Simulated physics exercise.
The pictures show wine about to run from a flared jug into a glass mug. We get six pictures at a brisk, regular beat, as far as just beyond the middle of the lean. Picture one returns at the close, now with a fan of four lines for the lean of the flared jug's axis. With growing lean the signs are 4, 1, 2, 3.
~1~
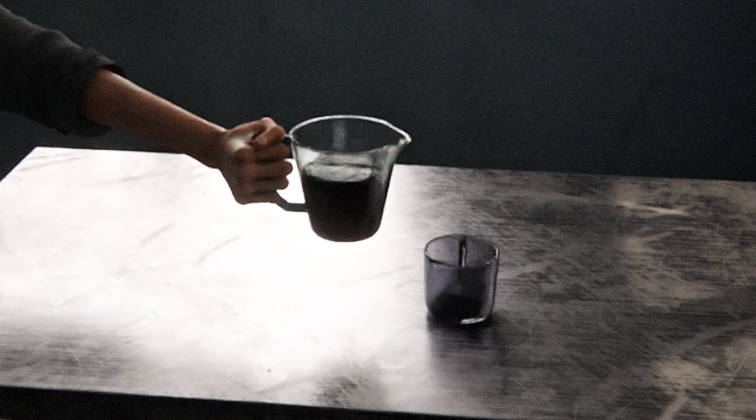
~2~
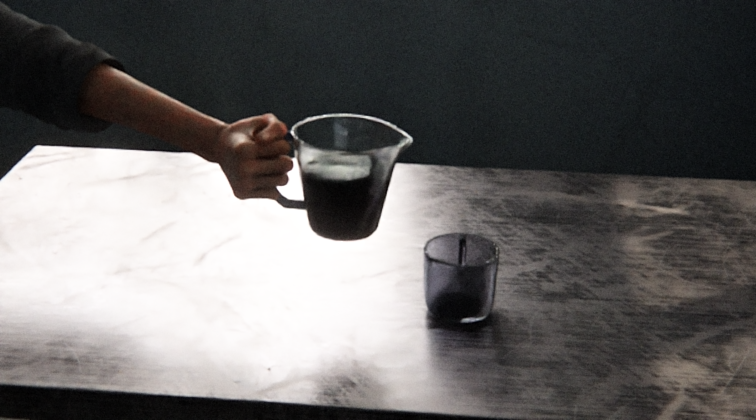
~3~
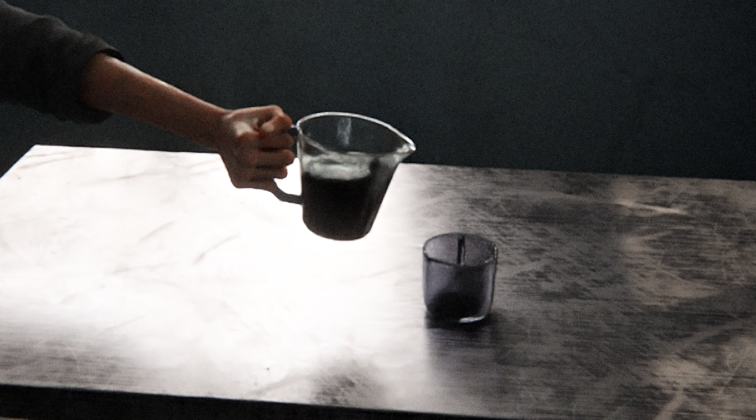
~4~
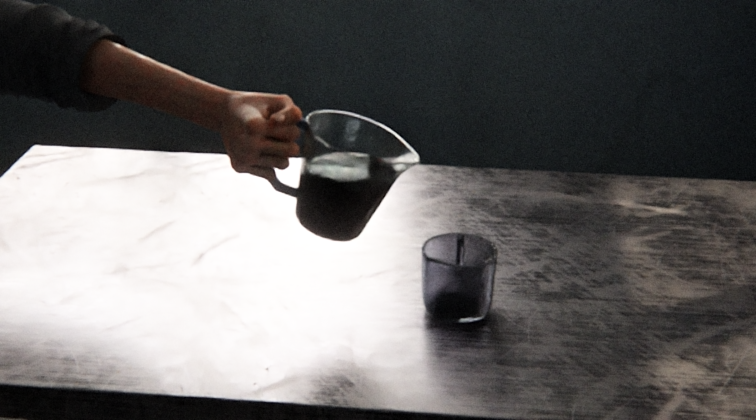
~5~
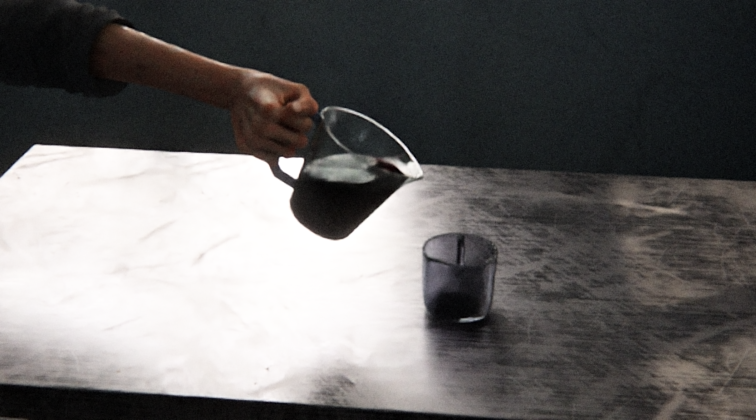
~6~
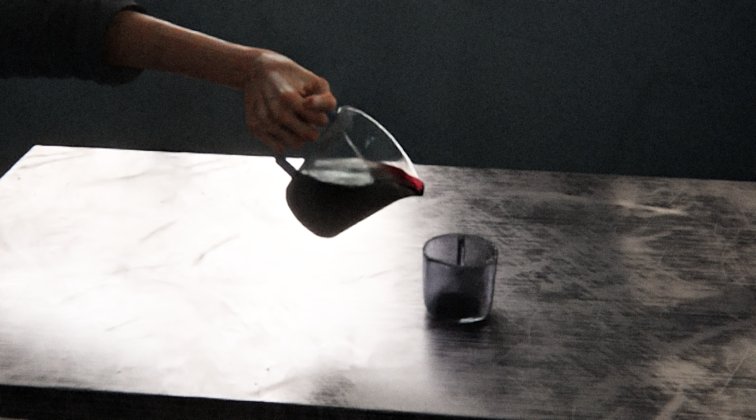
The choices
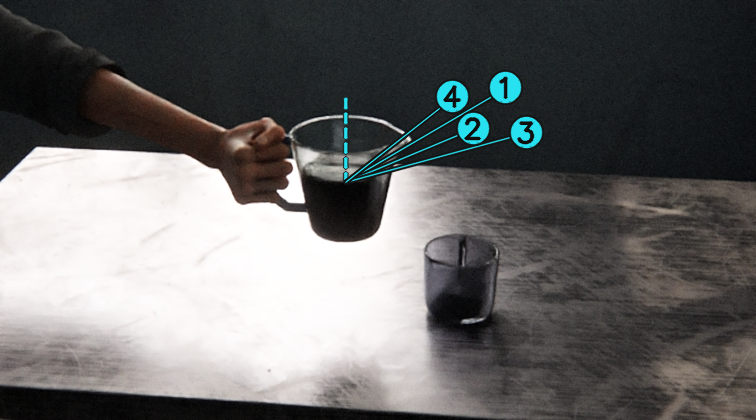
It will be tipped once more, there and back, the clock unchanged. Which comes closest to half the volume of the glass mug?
Tilt 1 does it best.
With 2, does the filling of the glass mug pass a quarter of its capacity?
Yes.
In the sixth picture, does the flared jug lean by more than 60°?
No, it does not.
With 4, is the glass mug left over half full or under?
Under.
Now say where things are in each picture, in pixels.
The first picture shows upright, lip at (409, 140); rim of the glass mug round (462, 250); nothing has left yet.
The second picture shows tipped about 2°, lip at (411, 141); nothing has left yet.
The third picture shows tipped about 9°, lip at (414, 148); nothing has left yet.
The fourth picture shows tipped about 19°, lip at (419, 161); nothing has left yet.
The fifth picture shows tipped about 31°, lip at (422, 176); nothing has left yet.
The sixth picture shows tipped about 43°, lip at (422, 193); nothing has left yet.
On the marked copy, 1 at (491, 96); 2 at (458, 135); 3 at (510, 137); 4 at (440, 108).
For tilt 1, the glass mug ends with about 47 % of what it can hold.
For tilt 2, the glass mug ends with about 72 % of what it can hold.
For tilt 3, the glass mug ends with about 95 % of what it can hold.
For tilt 4, the glass mug ends with about 26 % of what it can hold.
